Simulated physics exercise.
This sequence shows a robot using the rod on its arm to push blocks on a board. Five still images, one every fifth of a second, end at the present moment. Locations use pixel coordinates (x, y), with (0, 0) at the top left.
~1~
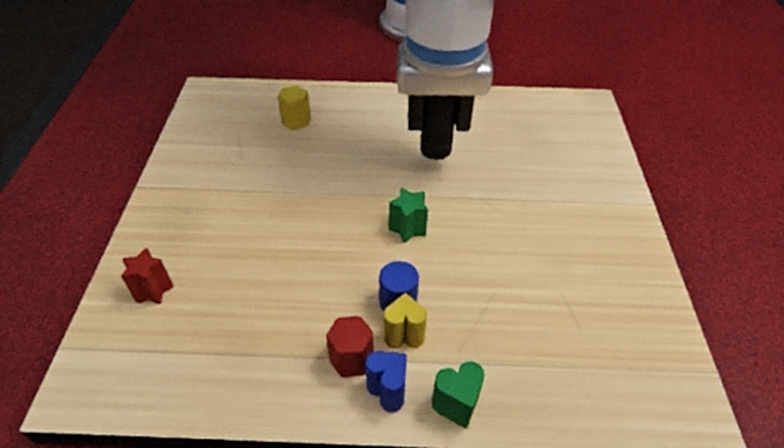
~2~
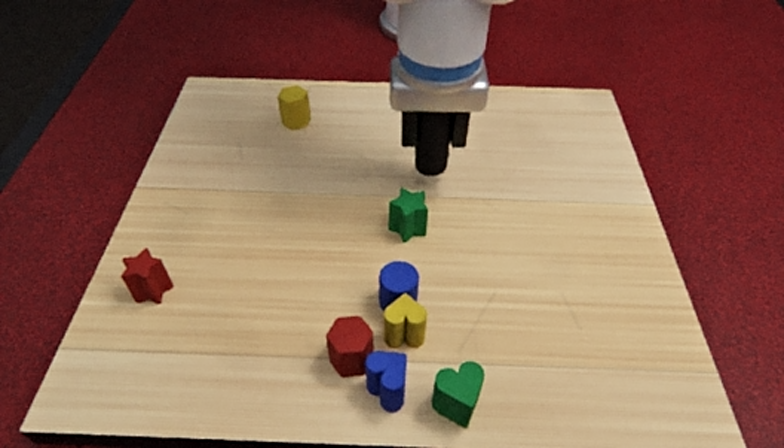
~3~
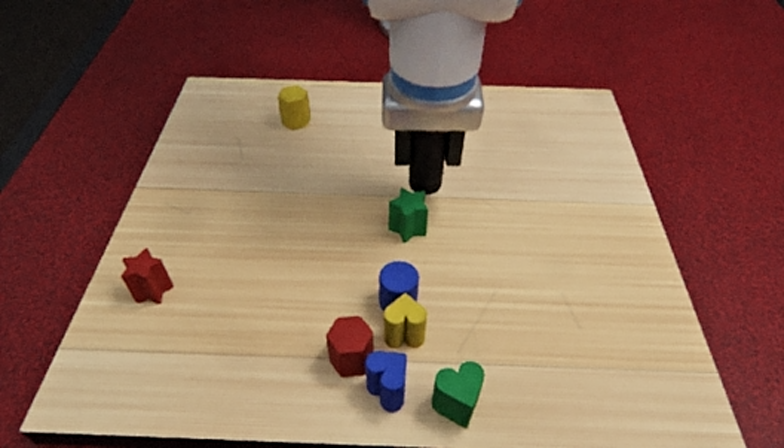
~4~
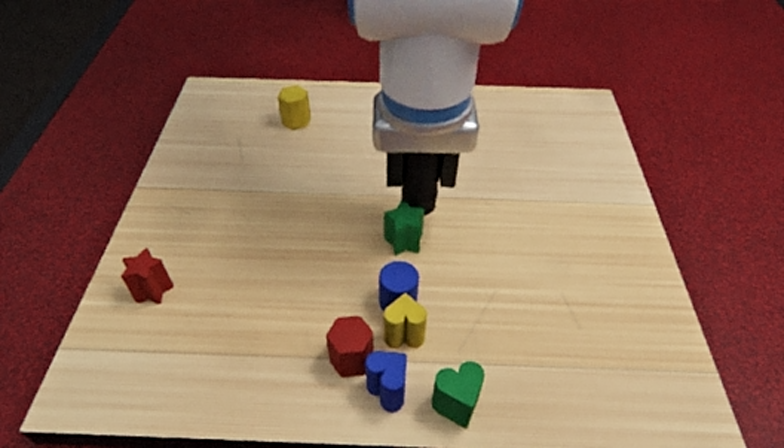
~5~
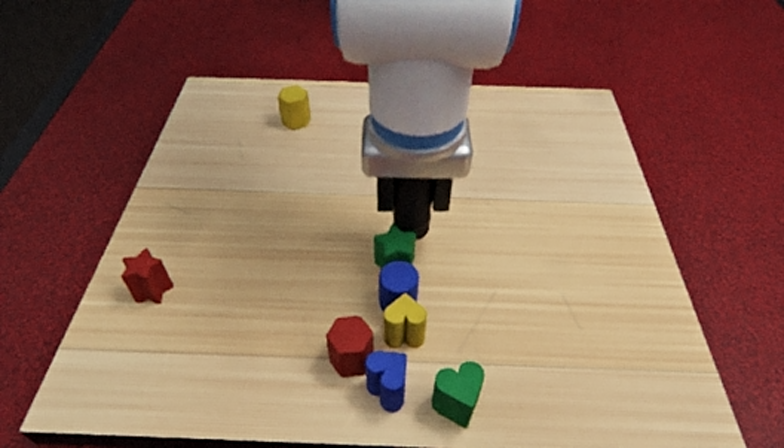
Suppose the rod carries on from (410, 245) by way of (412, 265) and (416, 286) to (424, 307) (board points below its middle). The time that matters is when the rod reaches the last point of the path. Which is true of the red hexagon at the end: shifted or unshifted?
That one moves away.
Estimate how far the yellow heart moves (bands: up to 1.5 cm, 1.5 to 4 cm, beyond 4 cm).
Once the path is done, the yellow heart lies 1.5 to 4 cm from its present place.
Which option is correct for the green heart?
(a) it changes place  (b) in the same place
My answer is option b.
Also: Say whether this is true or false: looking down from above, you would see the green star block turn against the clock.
False.
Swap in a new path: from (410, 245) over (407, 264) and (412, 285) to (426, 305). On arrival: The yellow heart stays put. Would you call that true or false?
Answer: False.
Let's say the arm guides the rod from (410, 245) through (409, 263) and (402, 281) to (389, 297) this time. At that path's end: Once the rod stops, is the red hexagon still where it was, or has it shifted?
Once the path ends, it is somewhere new.
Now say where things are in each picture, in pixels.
Rod's lower end at (436, 151); red hexagon at (349, 333); green star block at (410, 200); blue circular block at (399, 275); yellow heart at (406, 310); green heart at (462, 381), in the first picture.
Rod at (431, 167); blocks still, in the second picture.
Rod at (425, 185); blocks still, in the third picture.
Rod at (419, 205); green star block at (405, 214), in the fourth picture.
Rod at (411, 228); red hexagon at (349, 333); green star block at (396, 239); blue circular block at (399, 275); yellow heart at (406, 310); green heart at (462, 381), in the fifth picture.
On the path given first. Halfway along, rod at (415, 260); green star block at (393, 269), turned 10° clockwise; blue circular block at (390, 299); yellow heart at (409, 327).
At the end, rod at (425, 292); red hexagon at (337, 342); green star block at (393, 292), turned 40° clockwise; blue circular block at (373, 320); yellow heart at (409, 334); green heart still.
